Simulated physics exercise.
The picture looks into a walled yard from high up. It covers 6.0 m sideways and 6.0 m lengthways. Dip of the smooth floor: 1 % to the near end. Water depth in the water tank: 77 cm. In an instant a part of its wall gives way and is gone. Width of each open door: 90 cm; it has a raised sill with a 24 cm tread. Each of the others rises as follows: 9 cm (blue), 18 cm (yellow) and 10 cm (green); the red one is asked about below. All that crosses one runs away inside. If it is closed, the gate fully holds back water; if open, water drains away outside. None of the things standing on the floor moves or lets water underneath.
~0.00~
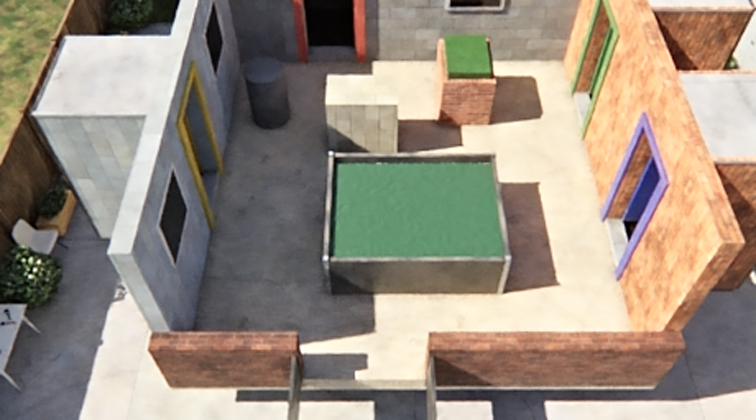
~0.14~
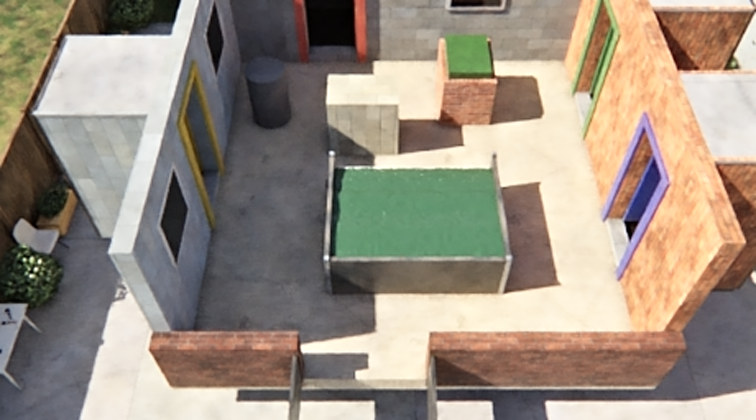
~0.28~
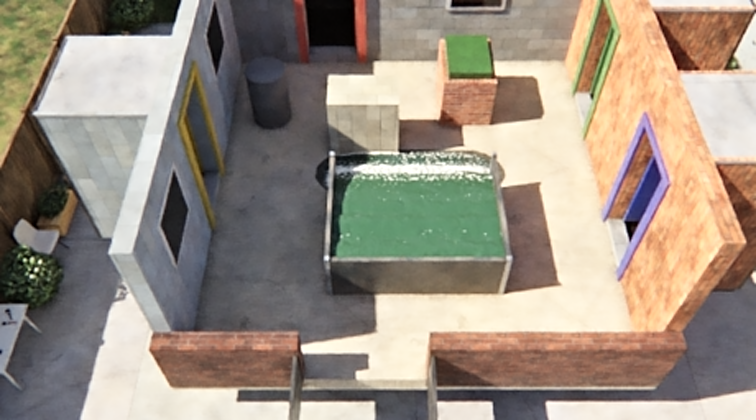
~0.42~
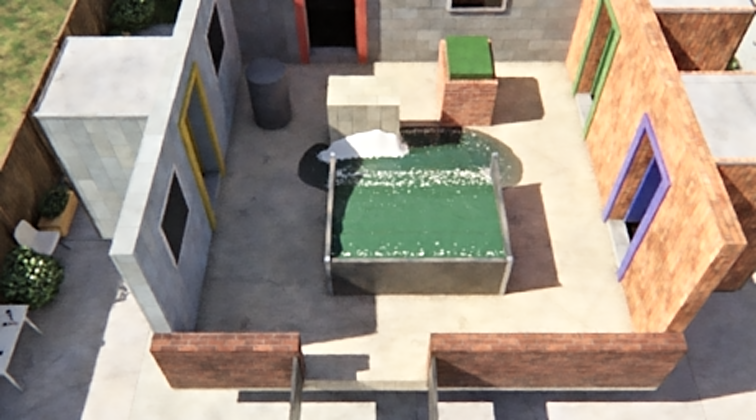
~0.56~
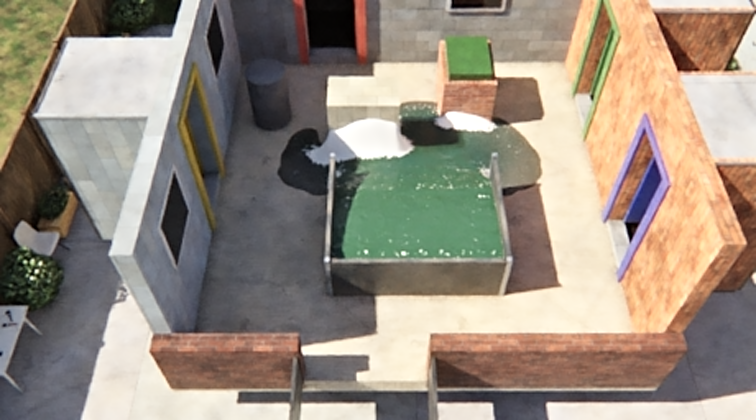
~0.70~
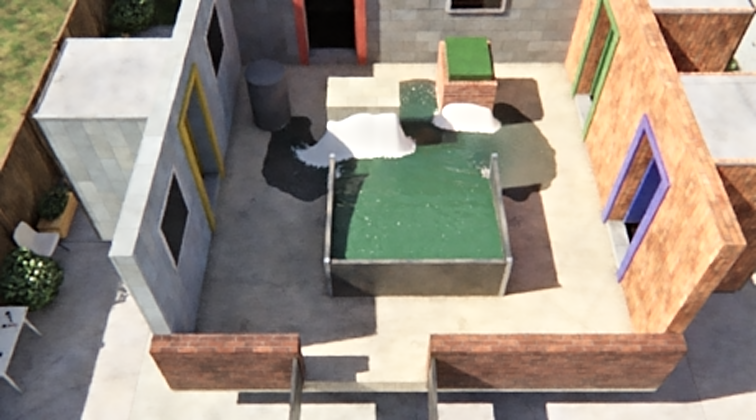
A walled yard with a pale concrete floor is seen from high up by a camera that stays still. A tank of green water stands in the middle, with grey blocks and a green-topped brick block behind it, a yellow doorframe at left, green and purple ones at right, and a red one at the back. The tank's far wall vanishes, and water pours out, spreading backward and sideways around the blocks in dark, white-foamed sheets.
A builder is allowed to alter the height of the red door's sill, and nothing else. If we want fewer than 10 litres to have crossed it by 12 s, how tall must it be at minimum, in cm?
It needs to be roughly 12 cm tall.
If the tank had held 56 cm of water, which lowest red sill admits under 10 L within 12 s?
Around 8.0 cm high.
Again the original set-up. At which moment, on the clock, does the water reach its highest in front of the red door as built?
Around 2.2 seconds.
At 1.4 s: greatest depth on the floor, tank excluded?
Max depth: About 52 cm.
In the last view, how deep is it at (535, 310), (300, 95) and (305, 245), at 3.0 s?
0, 11 and 0 cm, respectively.
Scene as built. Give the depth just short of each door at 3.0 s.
Depths in cm: Blue 6, yellow 15, green 24, red 12.
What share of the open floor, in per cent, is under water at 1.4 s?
Roughly 40 percent of the floor is wet.
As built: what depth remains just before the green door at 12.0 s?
It works out to about 5.0 centimetres deep.
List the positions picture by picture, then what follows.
The first frame shows the water tank at (414, 207) is whole and still, 77 cm deep; the red door at (329, 17) is dry.
In the second frame, the front is at a hidden place, 0.4 m from the gap on the far side; 0.6 m2 of floor is wet, 77 cm left at the back.
In the third frame, the front is at a hidden place, 0.8 m from the gap on the far side; 1.9 m2 of floor is wet, 77 cm left at the back.
In the fourth frame, the front is at (408, 130), 1.4 m from the gap on the far side; 3.3 m2 of floor is wet, 71 cm left at the back.
In the fifth frame, water pours out on the far side and has run 2.0 m, to (406, 106); about 13 cm deep outside, 65 cm at the back.
In the sixth frame, water pours out on the far side and has run 2.6 m, to (409, 83); about 12 cm deep outside, 65 cm at the back; 1.3 m in a straight line remain to the red door at (330, 19).
After 1.4 s water covers 40 % of the floor, deepest (52 cm) near (453, 128); 4 cm at the red door, 0 litres in over its 17 cm sill.
After 3.0 s water covers 70 % of the floor, deepest (32 cm) near (235, 107); 12 cm at the red door, 0 litres in over its 17 cm sill.
After 12.0 s water covers 100 % of the floor, deepest (14 cm) near (299, 352); 5 cm at the red door, 0 litres in over its 17 cm sill.
At the red door as built, the water arrived by 1.4 s and peaked near 16 cm at 2.2 s.
Run again over the same 12 s with other heights there, 23 litres in over 10 cm, 5 litres over 13.5 cm. The limit of 10 litres is kept from about 12 cm up.
